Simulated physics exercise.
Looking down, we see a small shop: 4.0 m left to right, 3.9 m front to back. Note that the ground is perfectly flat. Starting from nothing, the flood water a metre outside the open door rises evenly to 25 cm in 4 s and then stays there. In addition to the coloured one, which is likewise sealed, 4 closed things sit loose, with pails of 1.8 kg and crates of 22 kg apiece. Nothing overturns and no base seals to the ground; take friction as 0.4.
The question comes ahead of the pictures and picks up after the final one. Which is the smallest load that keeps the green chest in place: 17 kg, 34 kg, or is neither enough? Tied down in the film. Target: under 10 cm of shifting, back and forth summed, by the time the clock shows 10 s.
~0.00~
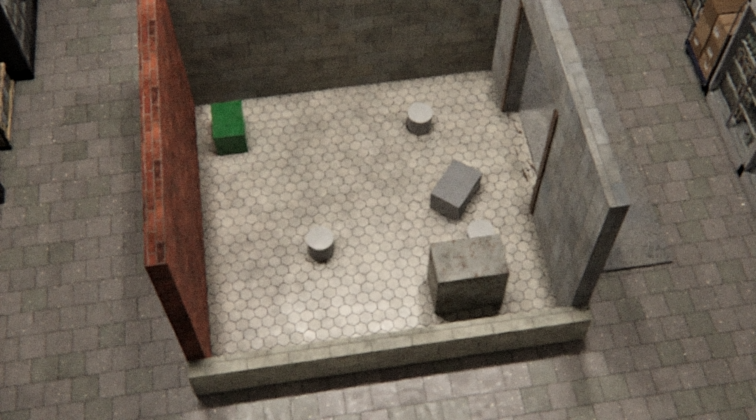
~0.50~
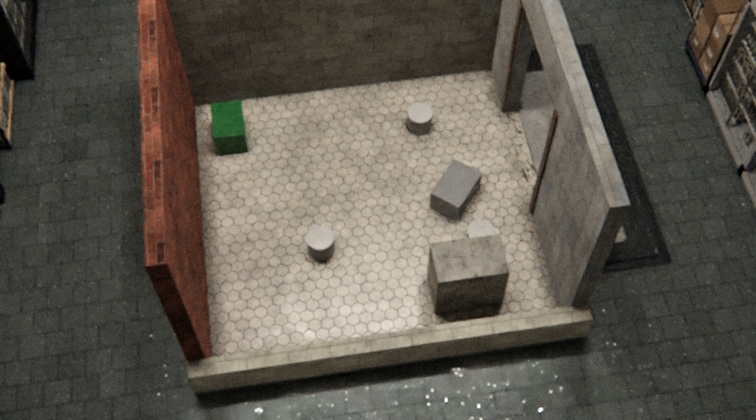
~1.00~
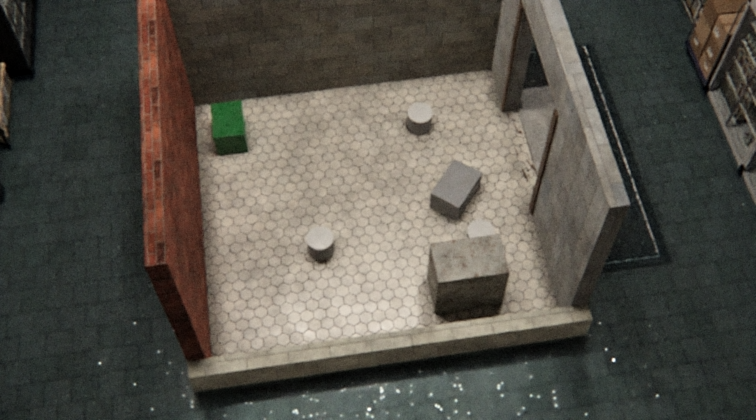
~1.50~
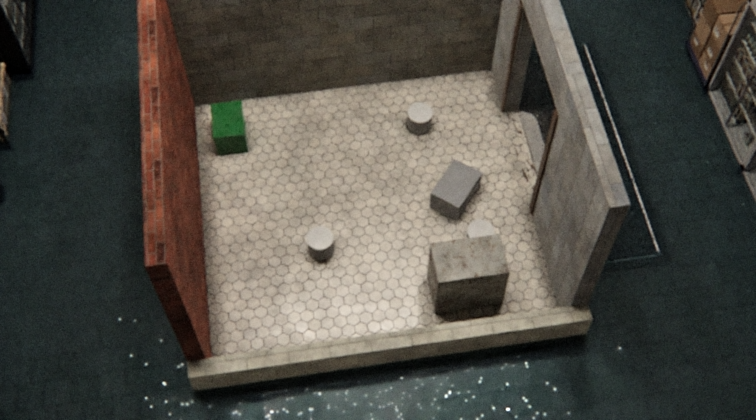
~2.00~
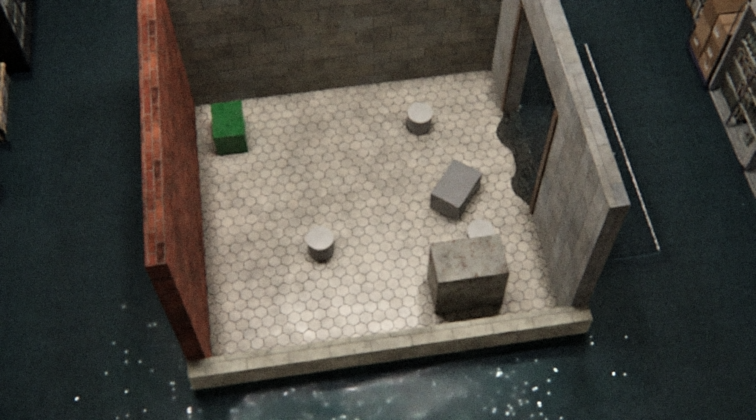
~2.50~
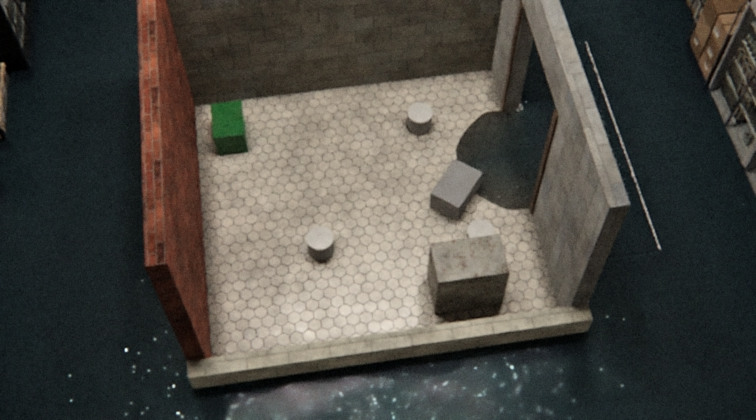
I predict neither option keeps it in place.
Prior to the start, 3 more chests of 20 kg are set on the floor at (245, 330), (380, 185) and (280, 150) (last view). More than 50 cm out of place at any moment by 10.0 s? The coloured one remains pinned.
Answer by position: Outside the range; outside the range; outside the range.
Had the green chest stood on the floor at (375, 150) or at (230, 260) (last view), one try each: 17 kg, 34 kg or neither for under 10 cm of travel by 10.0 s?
Log: Try 1 neither pick works; try 2 neither pick works.
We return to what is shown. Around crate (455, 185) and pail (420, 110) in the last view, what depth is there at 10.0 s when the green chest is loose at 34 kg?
17 and 17 cm.
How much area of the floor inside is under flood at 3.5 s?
Flooded: Near 3.0 m2.
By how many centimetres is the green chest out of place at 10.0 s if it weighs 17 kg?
I'd put it at roughly 200 cm.
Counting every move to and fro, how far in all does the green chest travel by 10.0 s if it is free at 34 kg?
Roughly 140 centimetres altogether.
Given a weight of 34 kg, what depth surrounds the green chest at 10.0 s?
About 19 cm.
After 3.5 s the green chest would be 0 cm from its start with 17 kg and 0 cm from its start with 34 kg; 0 cm of water round it then.
After 4.5 s the green chest would be 0 cm from its start with 17 kg and 0 cm from its start with 34 kg; 0 cm of water round it then.
After 7.0 s the green chest would be 64 cm from its start with 17 kg and 28 cm from its start with 34 kg; 17 cm of water round it then.
After 10.0 s the green chest would be 217 cm from its start with 17 kg and 128 cm from its start with 34 kg; 19 cm of water round it then.
